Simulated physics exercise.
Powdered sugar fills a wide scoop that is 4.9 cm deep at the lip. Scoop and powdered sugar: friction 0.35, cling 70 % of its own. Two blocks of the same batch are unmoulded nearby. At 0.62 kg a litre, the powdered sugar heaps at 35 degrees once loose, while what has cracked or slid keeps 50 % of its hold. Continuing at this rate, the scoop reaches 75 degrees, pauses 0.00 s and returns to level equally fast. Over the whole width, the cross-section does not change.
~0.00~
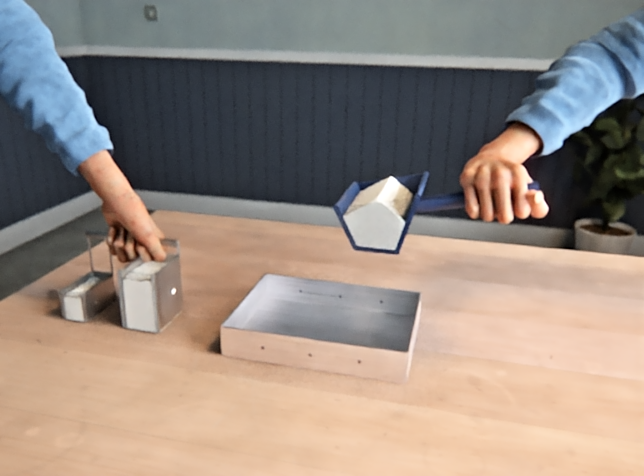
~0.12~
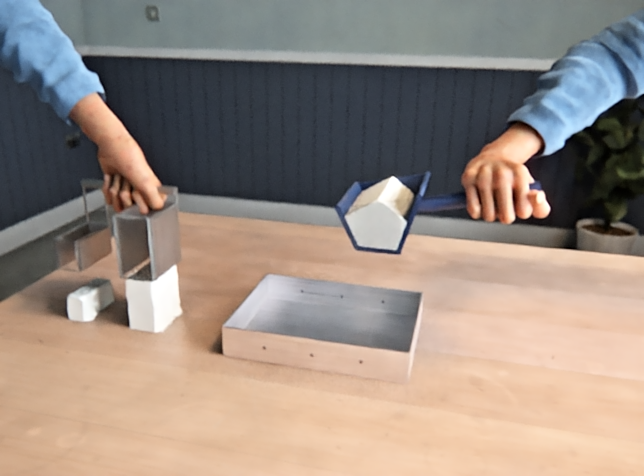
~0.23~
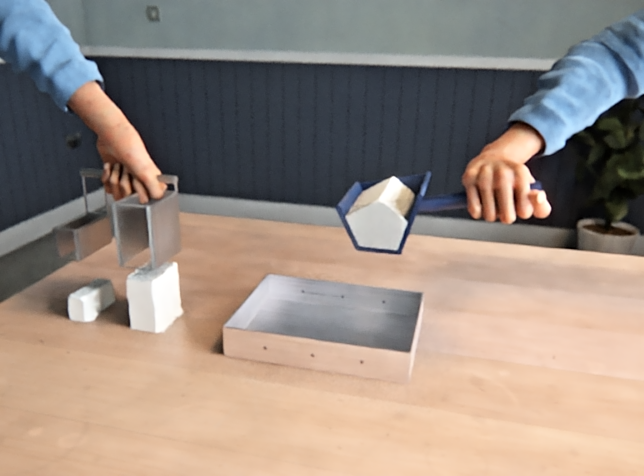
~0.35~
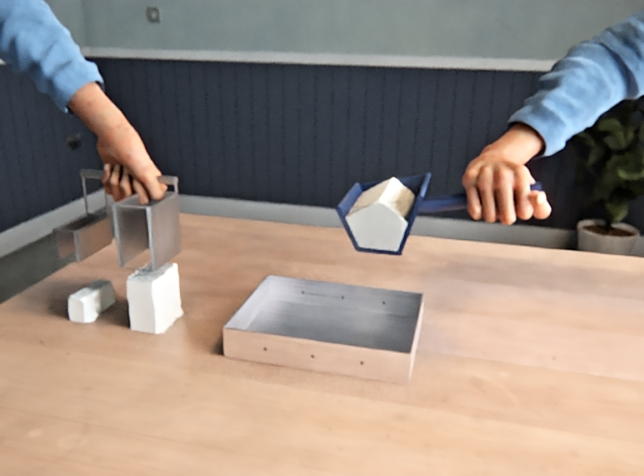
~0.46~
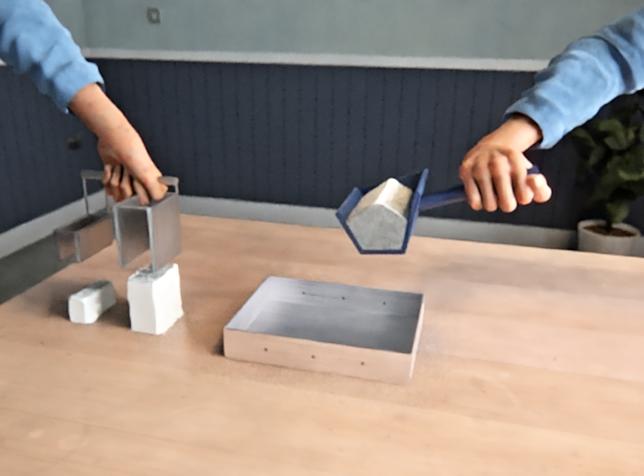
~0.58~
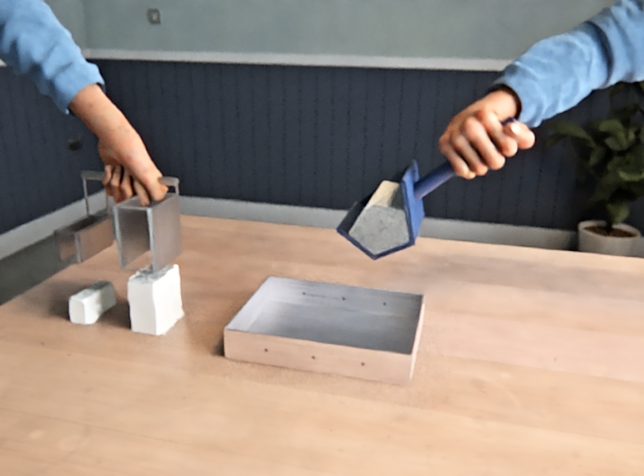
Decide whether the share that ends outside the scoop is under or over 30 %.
Prediction - beneath 30 percent.
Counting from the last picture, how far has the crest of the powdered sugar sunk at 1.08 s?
Roughly 0.0 cm.
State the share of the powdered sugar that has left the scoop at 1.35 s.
Estimated share: Around 0 percent.
After 0.81 s, the scoop is at 71 degrees and 0 % has left it.
After 1.08 s, the scoop is at 52 degrees and 0 % has left it.
After 1.35 s, the scoop is at 3 degrees and 0 % has left it.
After 1.63 s, the scoop is at 0 degrees and 0 % has left it.
After 1.74 s, at the end, the scoop is at 0 degrees and 0 % has left it.
